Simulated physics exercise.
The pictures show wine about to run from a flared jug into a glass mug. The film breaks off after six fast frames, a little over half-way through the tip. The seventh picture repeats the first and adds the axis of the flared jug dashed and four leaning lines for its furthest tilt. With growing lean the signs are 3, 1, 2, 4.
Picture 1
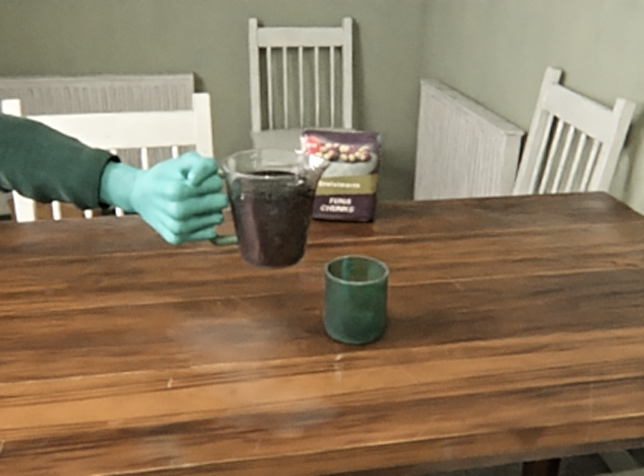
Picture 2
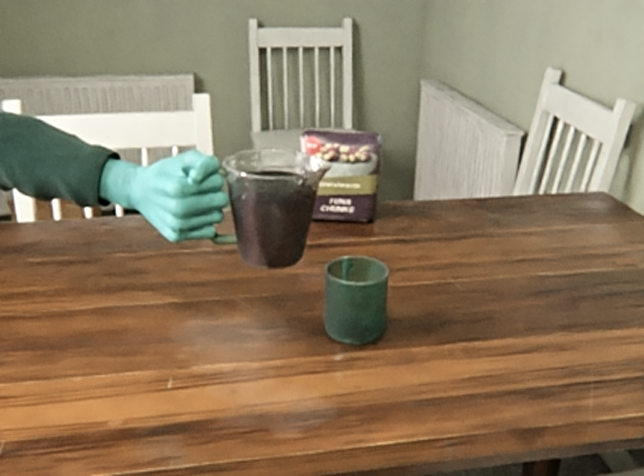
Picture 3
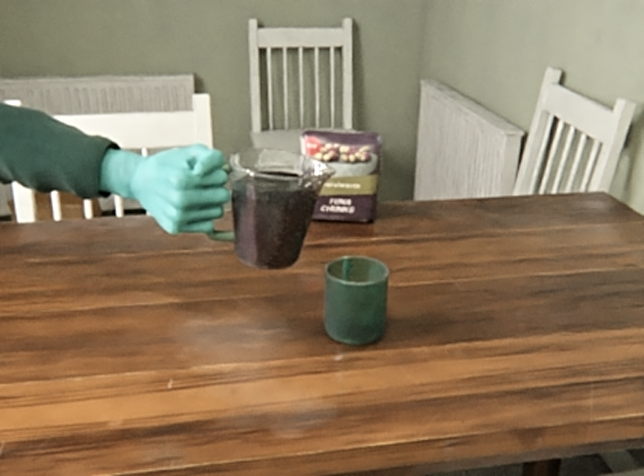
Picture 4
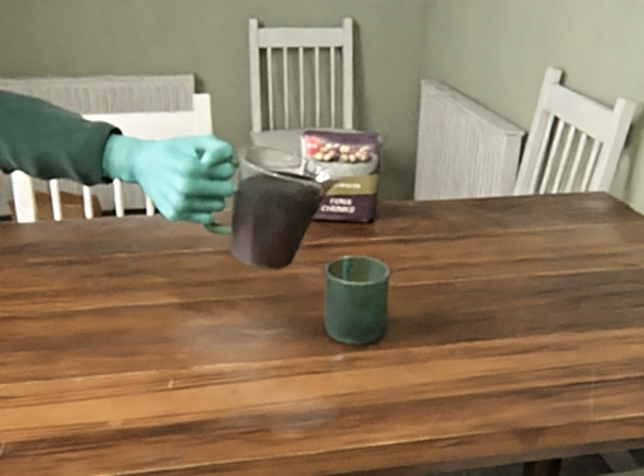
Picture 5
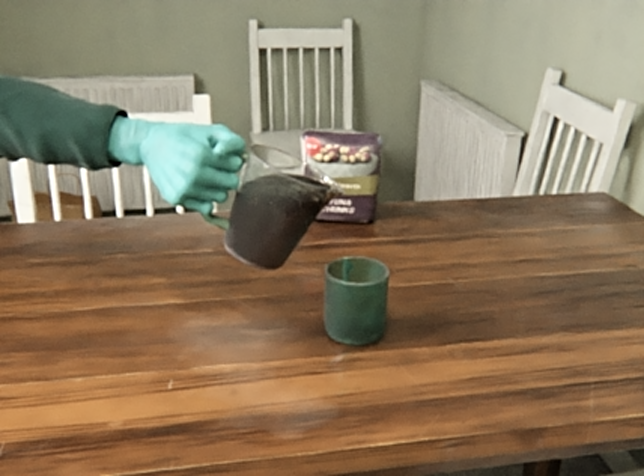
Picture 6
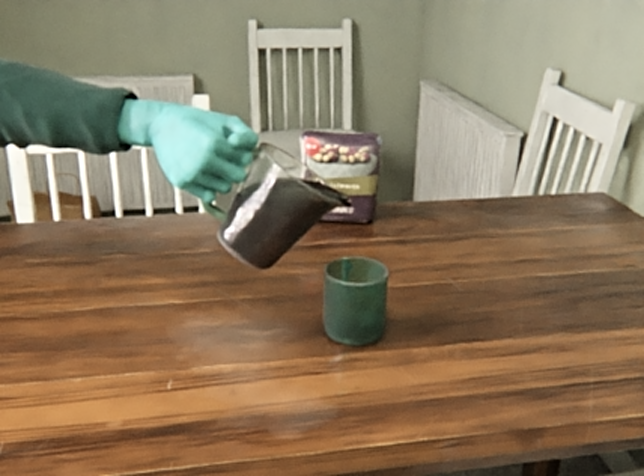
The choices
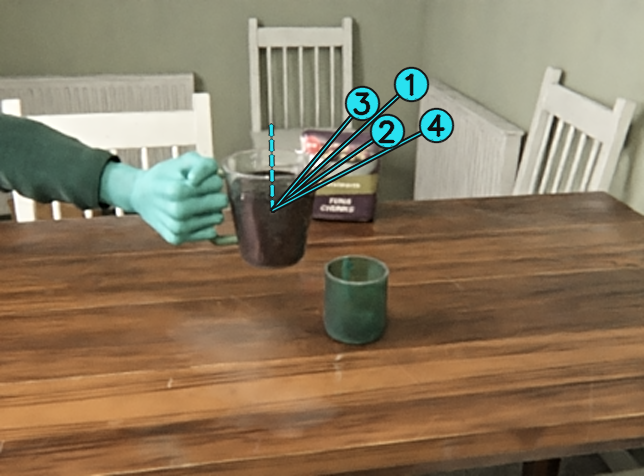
At a dark wooden table with pale chairs behind it, a teal-gloved hand holds a flared glass jug of dark liquid above and left of a green mug, then tilts it rightward until the liquid reaches just over the lip.
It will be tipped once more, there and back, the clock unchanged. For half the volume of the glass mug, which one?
Choose 2.
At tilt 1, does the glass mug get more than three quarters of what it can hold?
No, less.
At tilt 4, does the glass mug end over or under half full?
Over half.
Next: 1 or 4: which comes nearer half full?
It is 1.
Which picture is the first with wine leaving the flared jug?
Picture 6.
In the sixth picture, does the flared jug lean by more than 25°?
Yes, it does.
In cyan, 1 at (398, 95); 2 at (372, 140); 3 at (351, 116); 4 at (421, 132).
With 1, the glass mug ends with about 35 % of what it can hold; 3 % of the wine is spilt.
With 2, the glass mug ends with about 52 % of what it can hold; 4 % of the wine is spilt.
With 3, the glass mug ends with about 23 % of what it can hold.
With 4, the glass mug ends with about 73 % of what it can hold; 5 % of the wine is spilt.
